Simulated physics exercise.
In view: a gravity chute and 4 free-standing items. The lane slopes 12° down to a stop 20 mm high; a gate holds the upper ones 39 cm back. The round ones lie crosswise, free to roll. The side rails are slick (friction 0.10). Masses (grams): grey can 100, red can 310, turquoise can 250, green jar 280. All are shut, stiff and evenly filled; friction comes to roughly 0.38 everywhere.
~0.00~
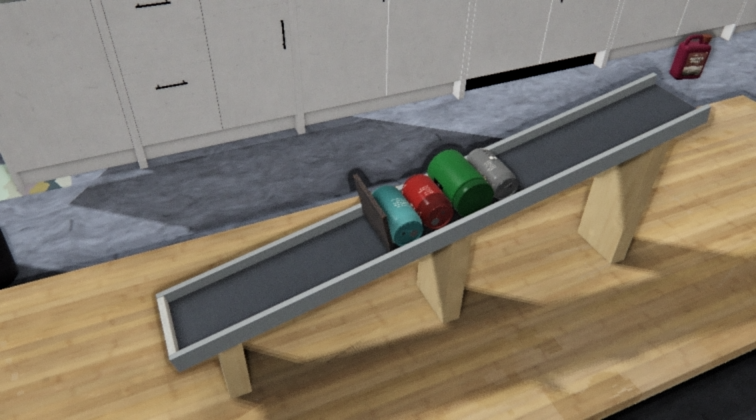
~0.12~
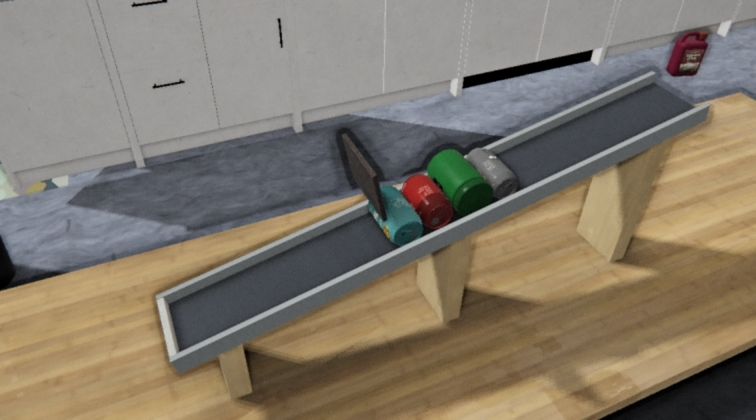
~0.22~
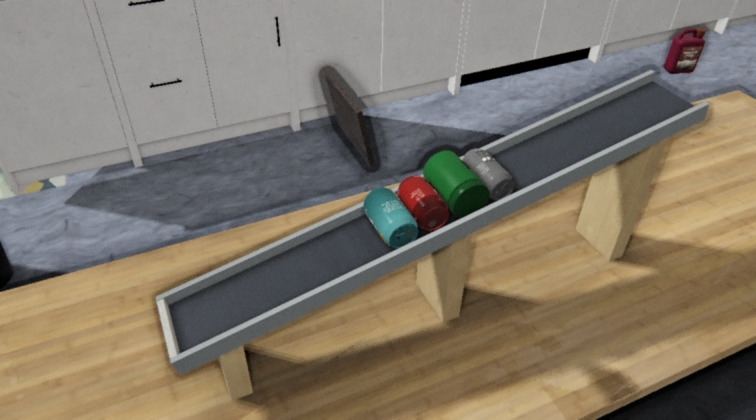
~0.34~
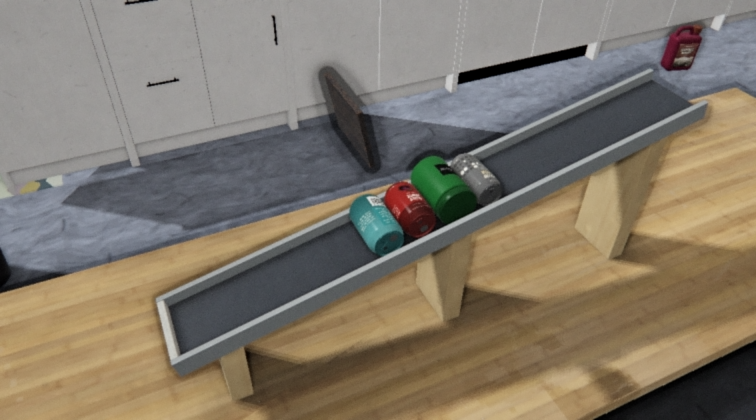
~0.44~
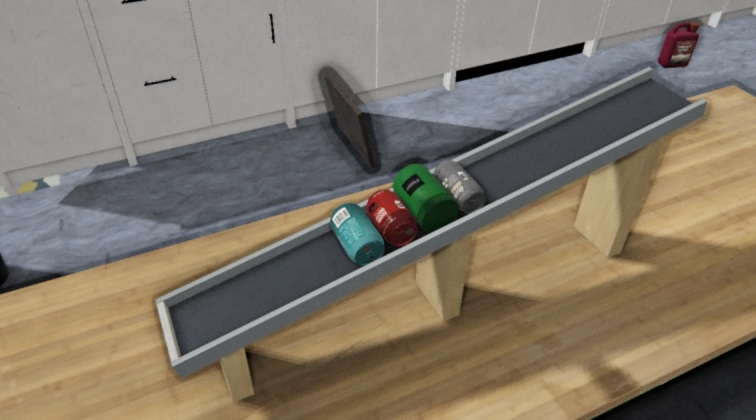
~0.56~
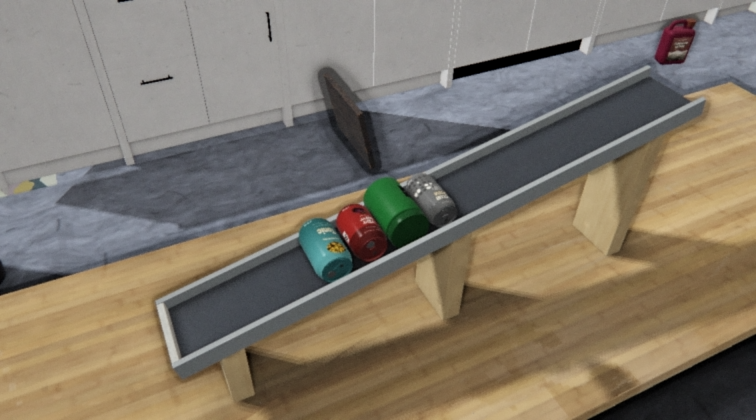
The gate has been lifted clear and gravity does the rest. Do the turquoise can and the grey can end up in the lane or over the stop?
The turquoise can clears the end, the grey can stops in the lane.
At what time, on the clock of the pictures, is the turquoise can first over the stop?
At about 1.0 s.
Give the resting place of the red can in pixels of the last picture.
At about (185, 318).
After 0.76 s, leader 11 cm from the stop; turquoise can near (249, 286); grey can near (363, 232).
After 0.96 s, grey can near (286, 270); turquoise can near (167, 317).
In the end (1.6 s), over the stop, turquoise can; the other 3 in the lane. In the last view, grey can near (261, 282).
